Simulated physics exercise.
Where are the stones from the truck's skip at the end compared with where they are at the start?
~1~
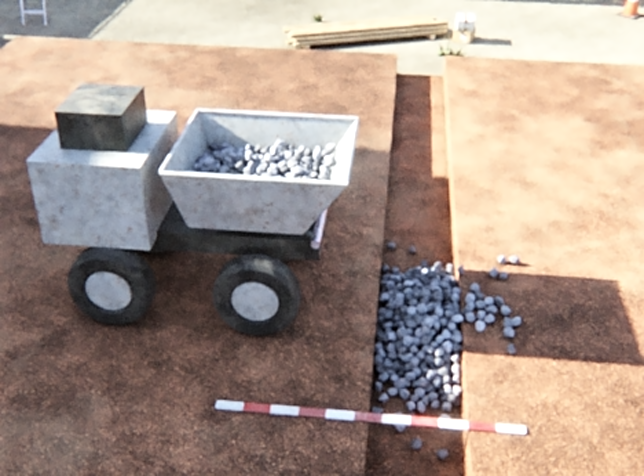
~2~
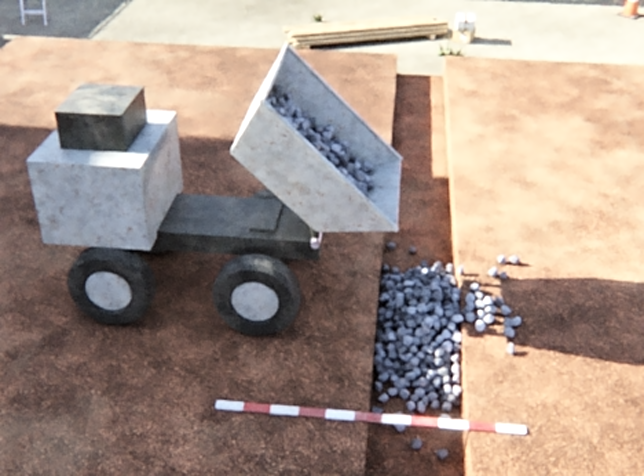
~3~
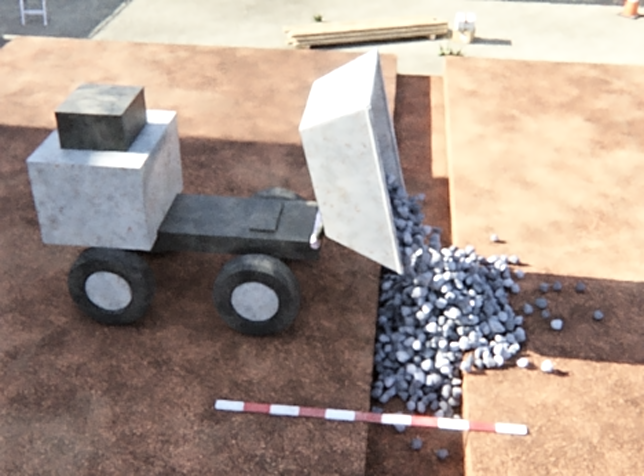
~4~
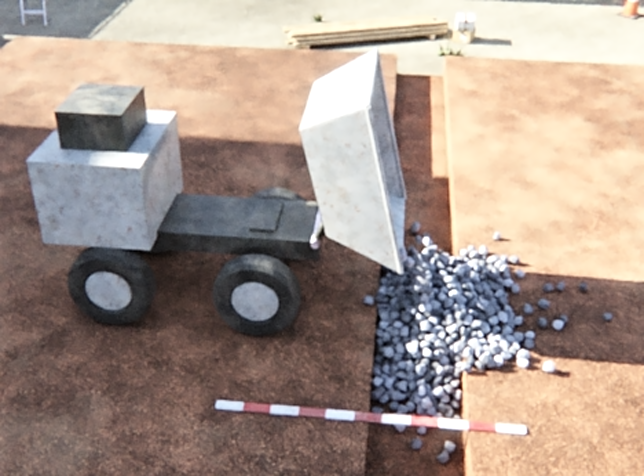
At the start they sit inside the raised-sided skip on the truck, and at the end they lie lower down and to the right, heaped in and around the trench.
